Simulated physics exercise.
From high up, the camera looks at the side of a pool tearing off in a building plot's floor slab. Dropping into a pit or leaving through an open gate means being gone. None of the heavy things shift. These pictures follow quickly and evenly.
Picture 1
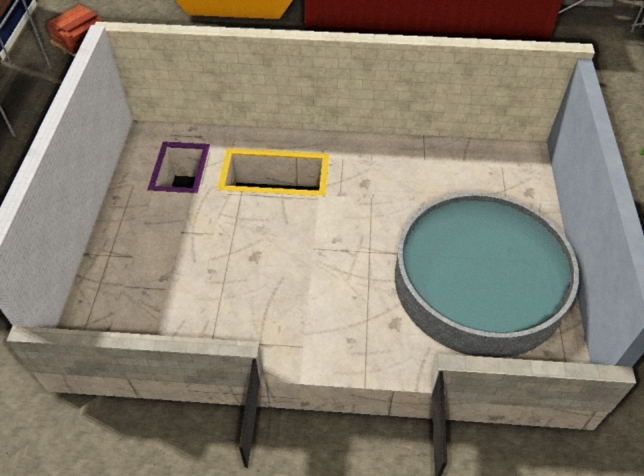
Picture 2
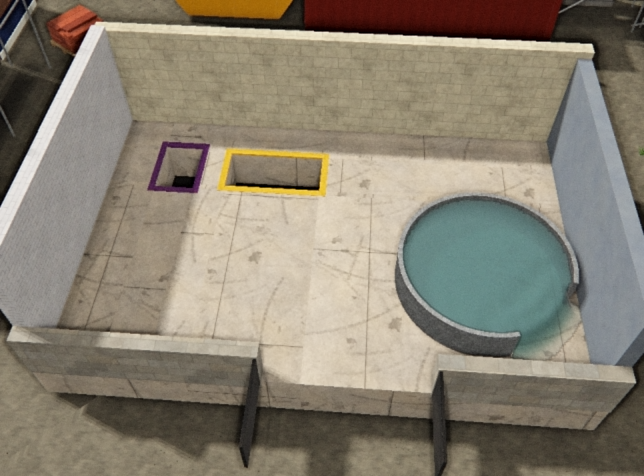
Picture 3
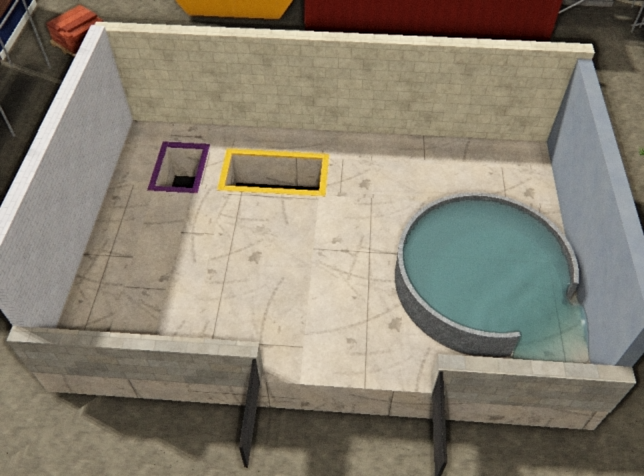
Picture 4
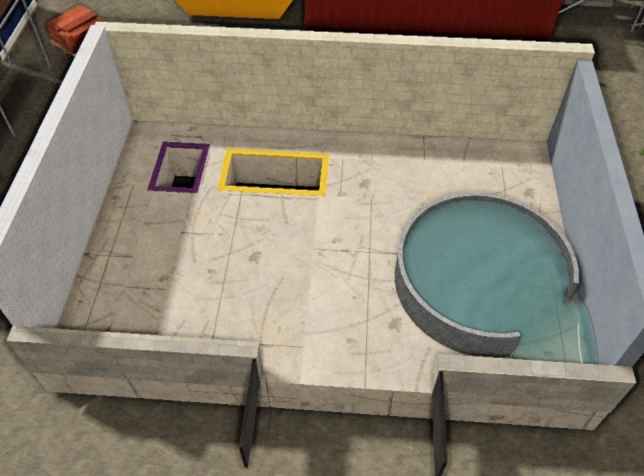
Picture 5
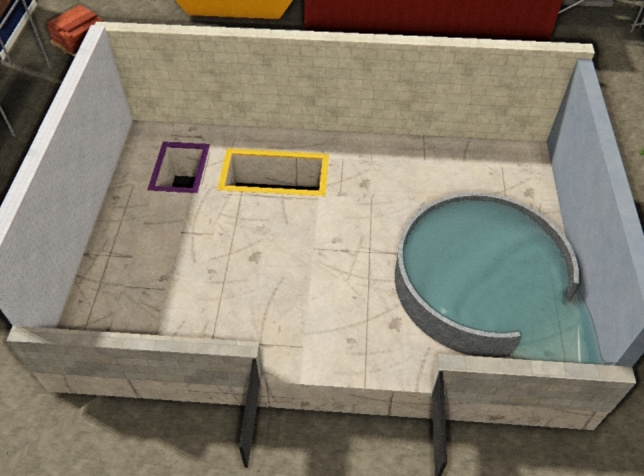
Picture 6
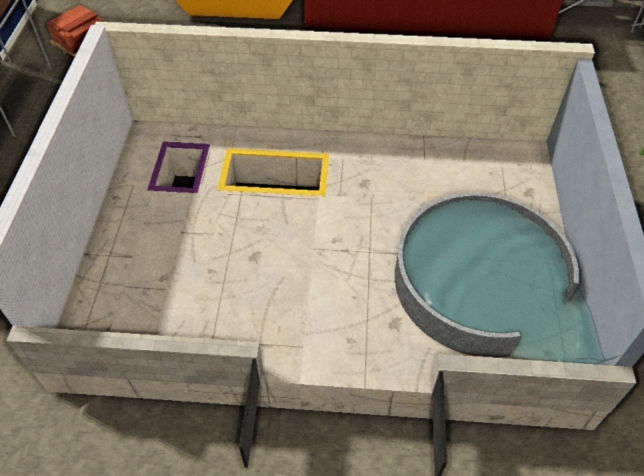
On a walled concrete slab with a purple-edged pit and a yellow-edged pit, a round pool of still, blue-green water stands at the right. A section of its rim at the lower right disappears, and water pours through the gap, spreading over the floor beside the right wall.
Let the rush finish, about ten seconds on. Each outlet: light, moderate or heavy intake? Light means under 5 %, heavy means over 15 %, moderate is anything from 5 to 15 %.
Intake - gate: Moderate, yellow pit: Light, purple pit: Light.
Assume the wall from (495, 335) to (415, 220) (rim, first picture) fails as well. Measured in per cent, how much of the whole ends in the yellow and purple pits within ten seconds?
Per cent: Yellow 8, purple 14.
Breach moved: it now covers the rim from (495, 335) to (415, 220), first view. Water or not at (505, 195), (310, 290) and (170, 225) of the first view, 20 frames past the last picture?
In the order asked: Out of reach, sodden, sodden.
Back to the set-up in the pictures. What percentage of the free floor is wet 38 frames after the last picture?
Around 75 in a hundred.
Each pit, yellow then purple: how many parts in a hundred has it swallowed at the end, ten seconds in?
In the order asked: 2 percent and 2 percent.
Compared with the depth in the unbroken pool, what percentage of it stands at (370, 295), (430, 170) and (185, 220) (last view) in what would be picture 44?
My figures are about 4, 4 and 2 percent.
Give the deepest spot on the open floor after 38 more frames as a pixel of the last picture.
Somewhere around (535, 352).
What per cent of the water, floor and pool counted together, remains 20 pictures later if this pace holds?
My estimate is some 98 percent.
A moment on, water covers 5 % of the floor; the gate 0 %, the yellow pit 0 %, the purple pit 0 %.
Next, water covers 20 % of the floor; the gate 1 %, the yellow pit 0 %, the purple pit 0 %.
Then, water covers 45 % of the floor; the gate 3 %, the yellow pit 0 %, the purple pit 0 %.
Later, water covers 75 % of the floor; the gate 5 %, the yellow pit 0 %, the purple pit 0 %.
In the end, water covers 95 % of the floor; the gate 9 %, the yellow pit 3 %, the purple pit 3 %.
